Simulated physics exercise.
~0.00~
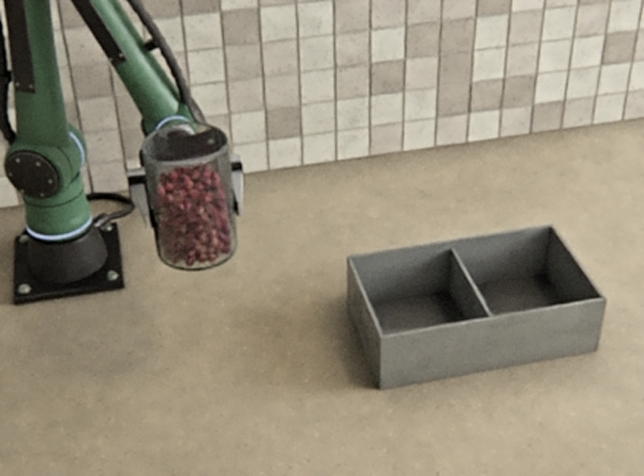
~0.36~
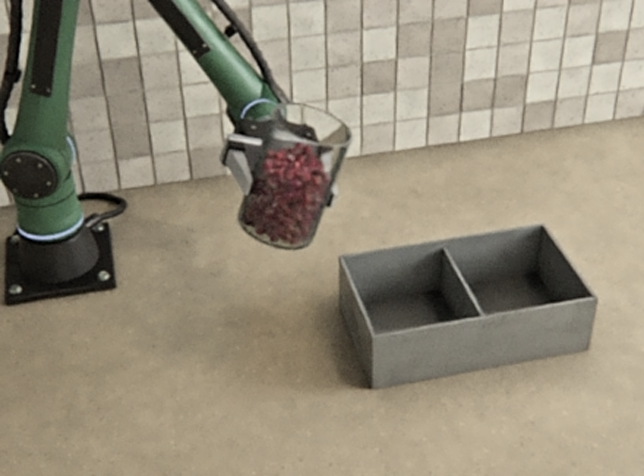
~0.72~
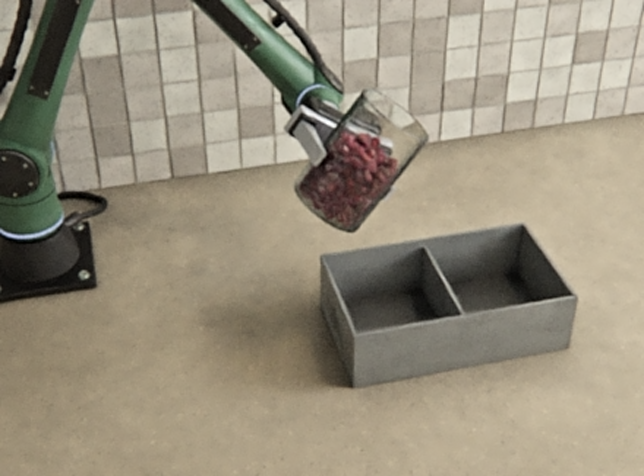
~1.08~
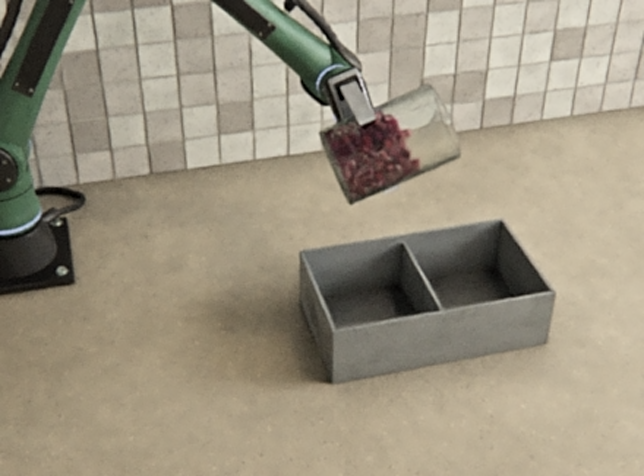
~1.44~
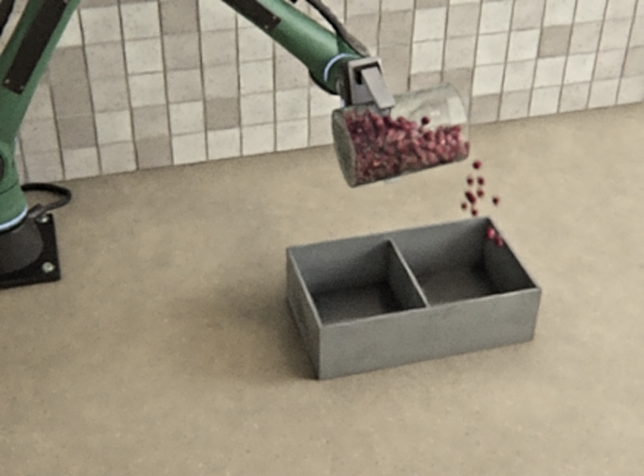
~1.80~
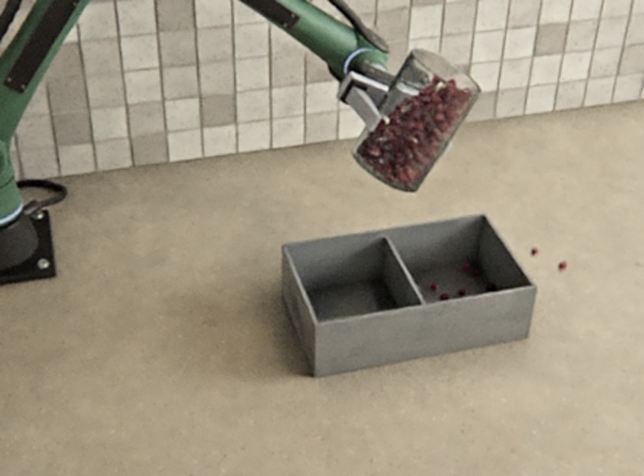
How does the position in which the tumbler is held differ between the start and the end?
At the start the tumbler is held upright, while at the end it is leaning over to the right.
